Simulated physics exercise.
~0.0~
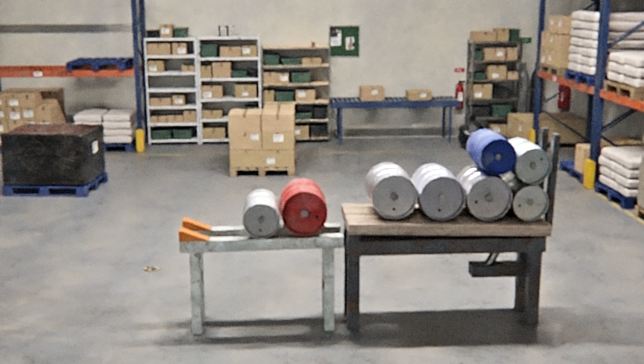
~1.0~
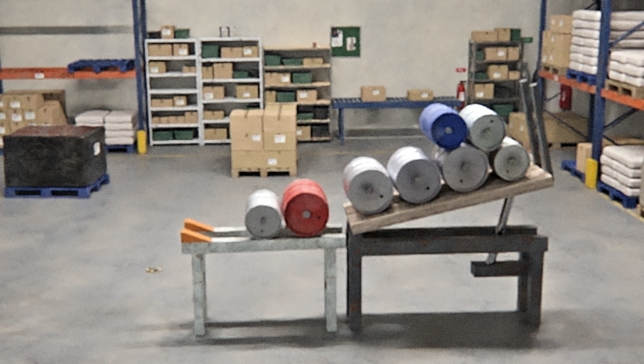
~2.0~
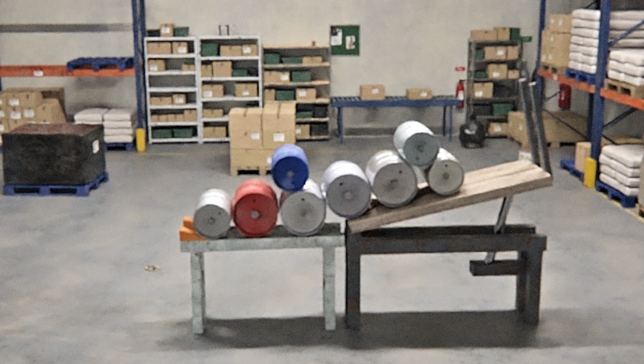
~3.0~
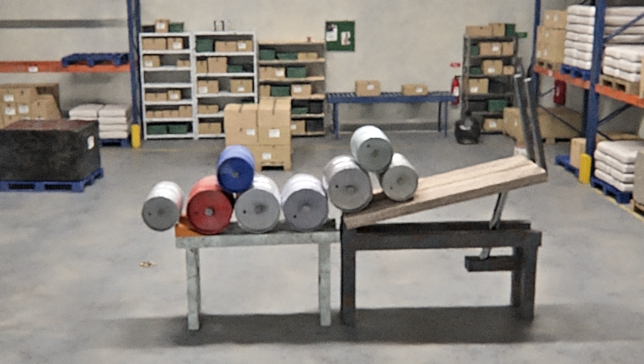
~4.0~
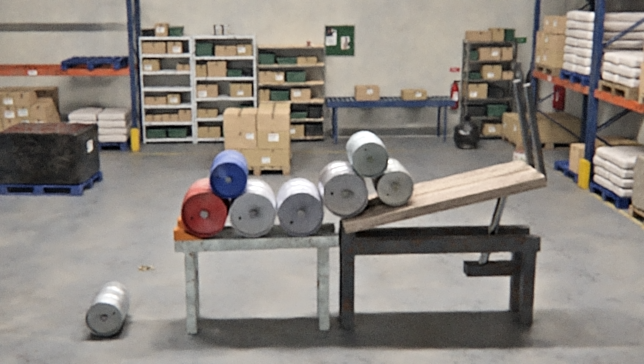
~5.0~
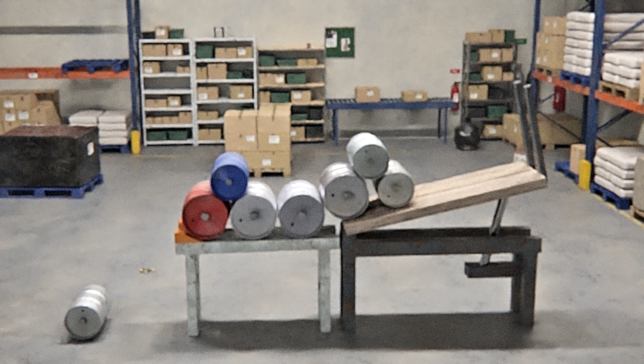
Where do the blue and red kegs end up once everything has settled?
Both are still held on the rack, with the red keg against the stop at the left end and the blue one resting on top of its neighbours.
